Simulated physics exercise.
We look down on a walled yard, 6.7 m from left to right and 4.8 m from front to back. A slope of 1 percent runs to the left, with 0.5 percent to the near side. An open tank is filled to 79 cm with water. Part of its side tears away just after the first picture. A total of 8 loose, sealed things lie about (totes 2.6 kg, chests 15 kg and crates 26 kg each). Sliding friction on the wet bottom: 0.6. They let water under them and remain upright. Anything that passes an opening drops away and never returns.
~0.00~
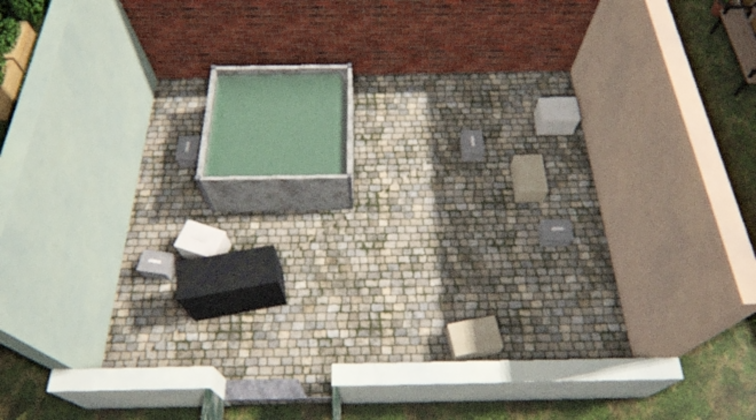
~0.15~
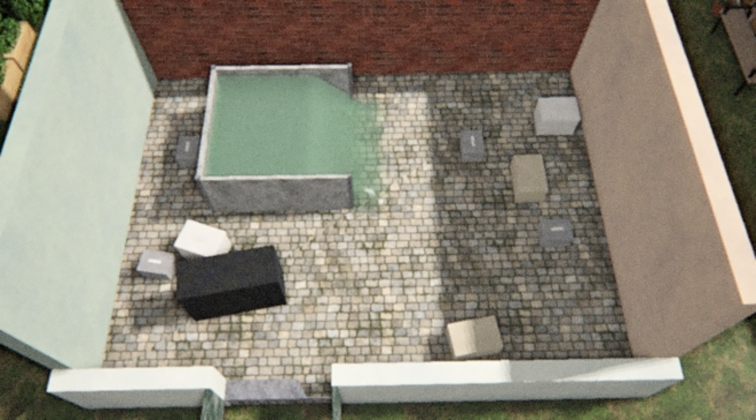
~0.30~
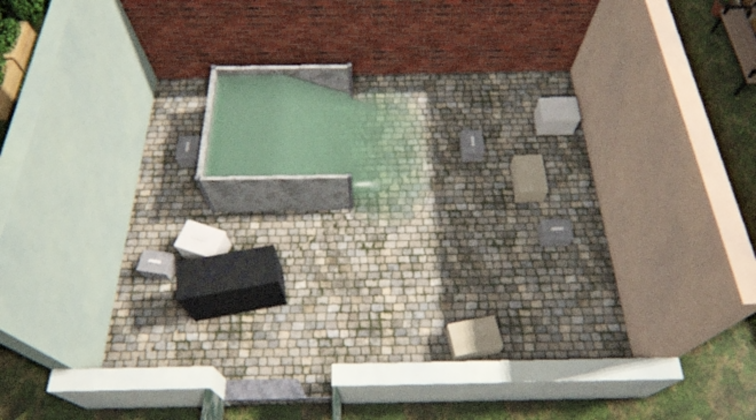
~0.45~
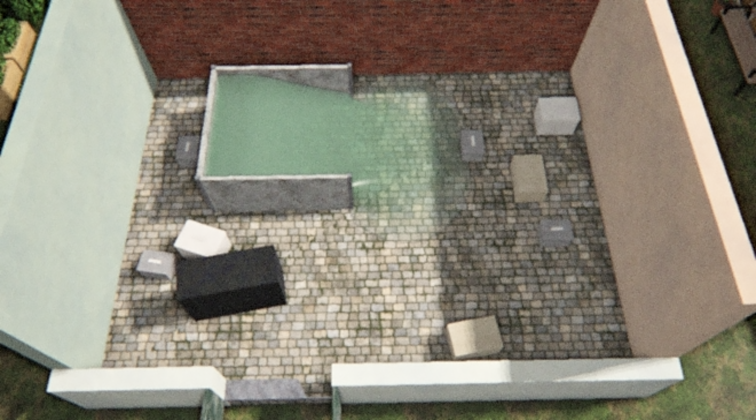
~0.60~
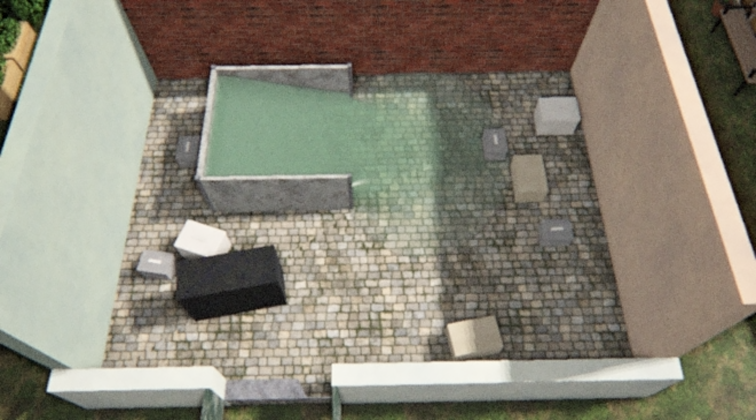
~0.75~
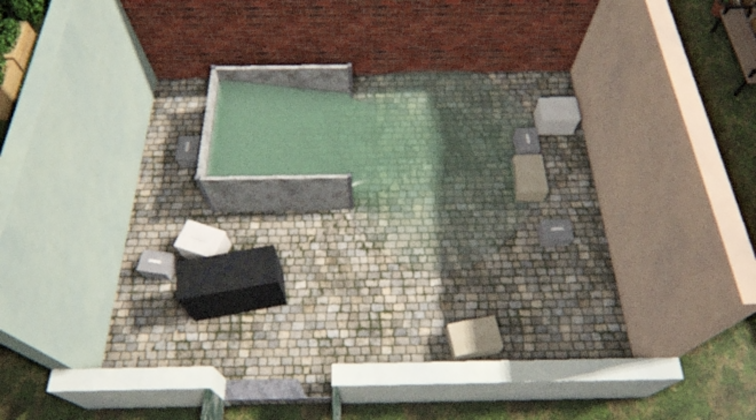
In a walled yard, green water pours from a broken tank and pushes a grey box right.
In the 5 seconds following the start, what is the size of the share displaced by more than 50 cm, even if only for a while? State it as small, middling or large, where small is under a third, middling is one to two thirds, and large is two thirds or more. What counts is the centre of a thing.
Middling.
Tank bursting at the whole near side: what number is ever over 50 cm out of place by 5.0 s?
So the tally would be 6.
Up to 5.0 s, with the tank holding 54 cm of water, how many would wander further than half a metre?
Result: 5.
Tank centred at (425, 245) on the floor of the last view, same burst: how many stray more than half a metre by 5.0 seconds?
Result: 7.
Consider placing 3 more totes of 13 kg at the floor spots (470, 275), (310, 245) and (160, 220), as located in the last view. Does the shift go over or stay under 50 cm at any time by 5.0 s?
Order as listed: Beyond half a metre / inside half a metre / inside half a metre.
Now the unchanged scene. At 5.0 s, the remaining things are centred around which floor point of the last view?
Roughly at (339, 263).
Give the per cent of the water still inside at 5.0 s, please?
I'd say some 100 percent hasn't gone yet.
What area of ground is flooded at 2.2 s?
Close to 19 m2, I'd say.
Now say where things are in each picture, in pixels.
In the first picture, a tote at (473, 141) rests on the ground; a crate at (531, 173), on the bottom; water covers 3.3 m2; 0 of 8 have shifted.
In the second picture, a tote at (473, 141), on the bottom; a crate at (531, 173), on the bottom; water covers 4.4 m2; 0 of 8 have shifted.
In the third picture, a tote at (473, 141) rests on the ground; a crate at (531, 173) rests on the ground; 5.9 m2 under water; 0 of 8 have shifted.
In the fourth picture, a tote at (473, 141), on the bottom; a crate at (531, 173) rests on the ground; 7.6 m2 under water; 0 of 8 have shifted.
In the fifth picture, a tote at (496, 140) rests on the ground, 33 cm from its start; a crate at (531, 173), on the bottom; water covers 9.5 m2; 1 of 8 have shifted.
In the sixth picture, a tote at (528, 139) rests on the ground, 79 cm from its start; a crate at (531, 173) rests on the ground; water covers 11.3 m2; 1 of 8 have shifted.
After 1.1 s 1 of 8 are over 50 cm from their spots; 0 afloat.
After 2.2 s 3 of 8 are over 50 cm from their spots; 4 afloat.
After 3.5 s 5 of 8 are over 50 cm from their spots; 4 afloat.
After 5.0 s 5 of 8 are over 50 cm from their spots, and 5 have been at some point; 4 afloat.
